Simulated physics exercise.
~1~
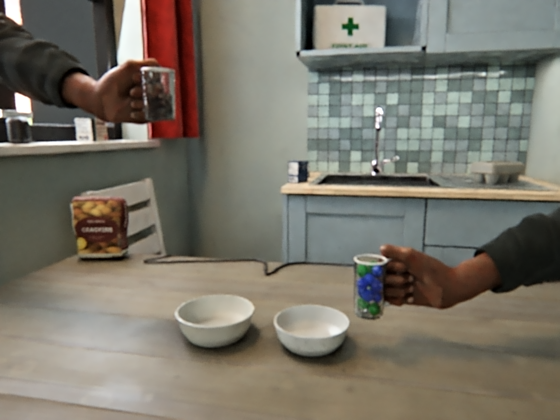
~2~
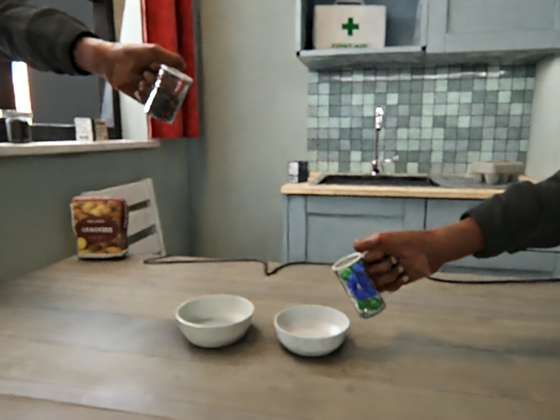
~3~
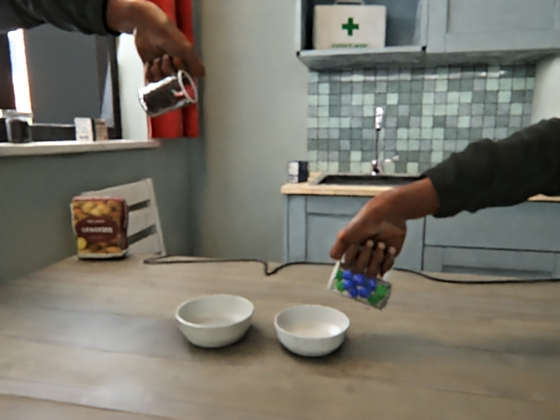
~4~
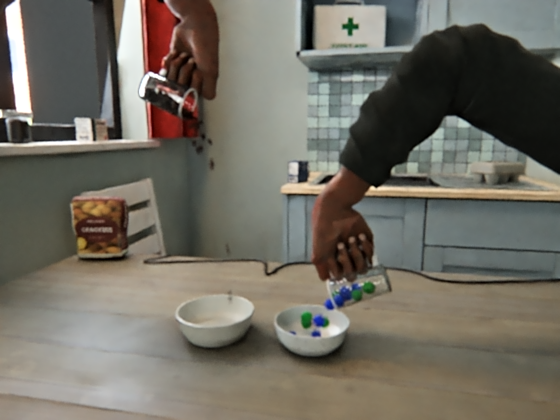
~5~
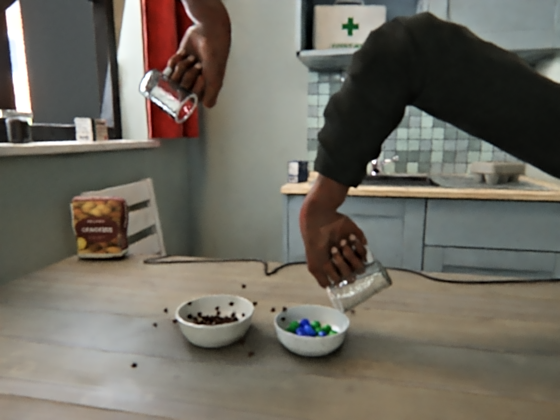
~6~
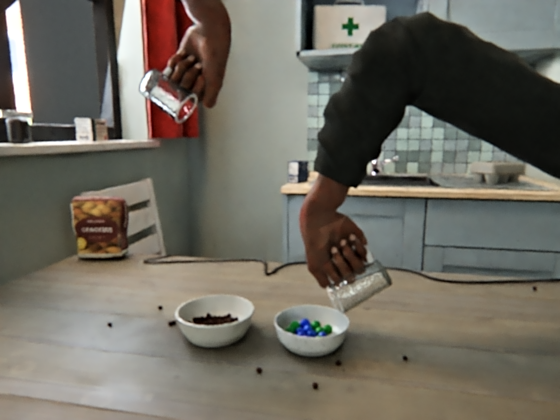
In a kitchen with a tiled wall and a sink, two white bowls sit on a wooden table while two hands hold small clear cups, the left one high up and the right one much lower. Both hands tilt their cups over, and blue and green pieces start dropping into the right bowl. Small dark pieces then fall a long way toward the left bowl, some bouncing out and scattering. At the end both cups are upturned and empty, with most dark pieces in the left bowl, several strewn across the table, and all the colourful ones resting in the right bowl.
